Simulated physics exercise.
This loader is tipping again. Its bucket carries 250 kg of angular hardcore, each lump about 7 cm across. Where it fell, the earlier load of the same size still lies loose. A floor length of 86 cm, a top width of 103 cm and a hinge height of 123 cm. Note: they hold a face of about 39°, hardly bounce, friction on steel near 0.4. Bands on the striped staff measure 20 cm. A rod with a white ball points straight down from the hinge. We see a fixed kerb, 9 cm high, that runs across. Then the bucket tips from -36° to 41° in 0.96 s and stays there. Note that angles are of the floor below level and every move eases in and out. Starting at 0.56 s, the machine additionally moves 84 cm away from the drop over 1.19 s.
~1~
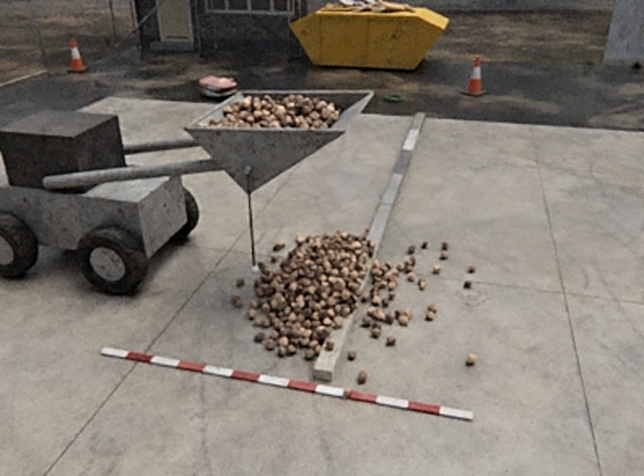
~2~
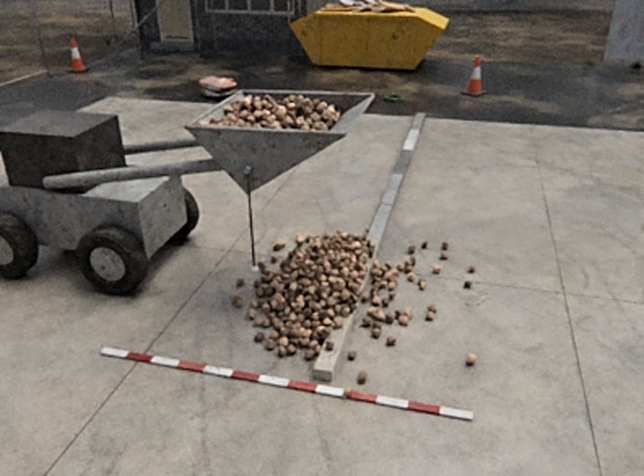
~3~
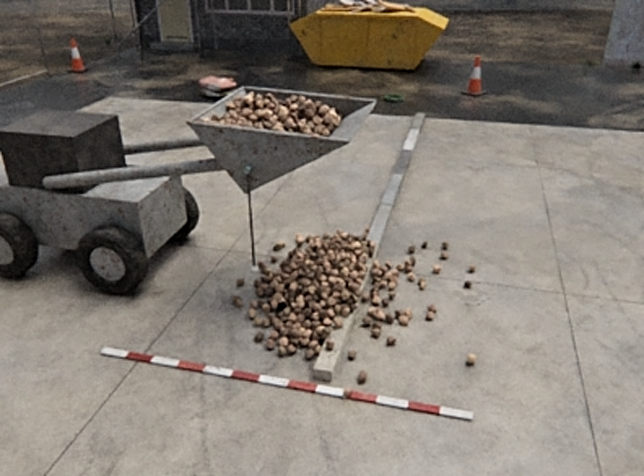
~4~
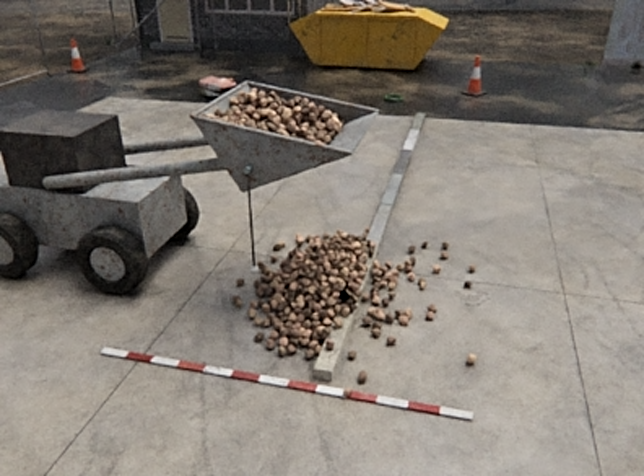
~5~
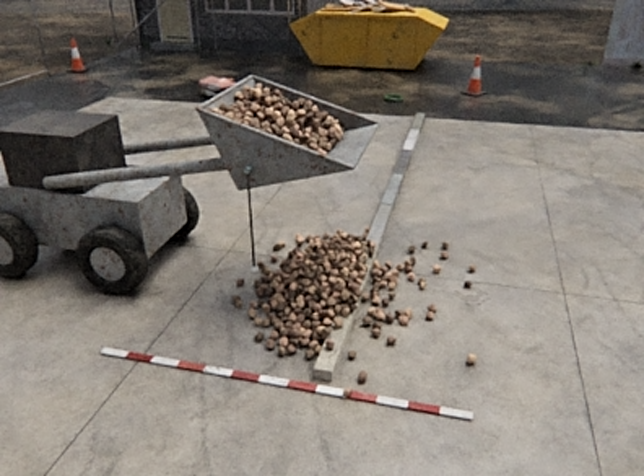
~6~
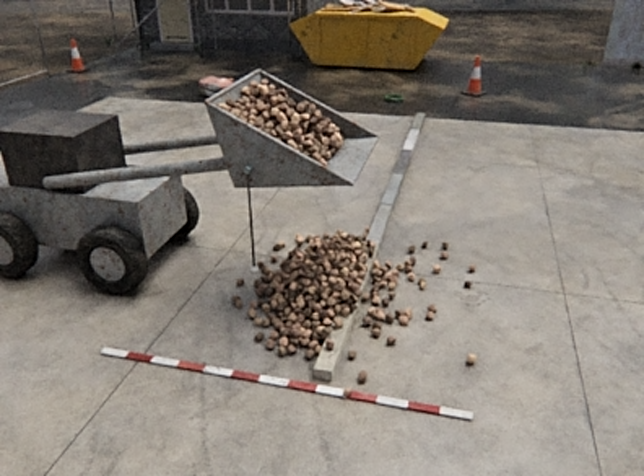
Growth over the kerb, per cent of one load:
19 percent.
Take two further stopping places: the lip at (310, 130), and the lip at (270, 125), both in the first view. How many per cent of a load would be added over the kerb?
Close to 0 per cent, followed by close to 0 per cent.
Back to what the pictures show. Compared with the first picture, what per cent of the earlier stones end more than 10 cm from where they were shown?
Roughly 5 per cent of them.
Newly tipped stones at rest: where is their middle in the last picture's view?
Around (314, 272) in the last picture.
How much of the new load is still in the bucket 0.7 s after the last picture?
It keeps some 40 percent of its load.
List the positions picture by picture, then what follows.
The first picture shows lip at (345, 132), floor tilted -36°, highest stones at (303, 106). The earlier load is highest near (332, 260), 27 cm above ground level, 91 % on this side of the kerb, 9 % over the kerb.
The second picture shows lip at (346, 134), floor tilted -34°, highest stones at (294, 106).
In the third picture, the bucket is at -30°, its lip at (349, 142); the top of the load is at (263, 103).
In the fourth picture, the bucket is at -24°, its lip at (352, 154); the top of the load is at (252, 98).
In the fifth picture, the bucket is at -16°, its lip at (354, 168); the top of the load is at (253, 93).
The sixth picture shows lip at (353, 185), floor tilted -7°, highest stones at (257, 89).
Then, 0.3 s after the last picture the floor is at 29°; in per cent of one load, 100 in the bucket, 91 on this side of the kerb, 9 over the kerb; the foremost stones are at (450, 285).
Then, 0.7 s after the last picture the floor is at 41°; in per cent of one load, 41 in the bucket, 150 on this side of the kerb, 9 over the kerb; the foremost stones are at (450, 285).
Then, 1.8 s after the last picture the floor is at 41°; in per cent of one load, 0 in the bucket, 173 on this side of the kerb, 27 over the kerb; the foremost stones are at (462, 319).
Then, 4.2 s after the last picture the floor is at 41°; in per cent of one load, 0 in the bucket, 173 on this side of the kerb, 27 over the kerb; the foremost stones are at (462, 319). Net gain over the kerb, 19.
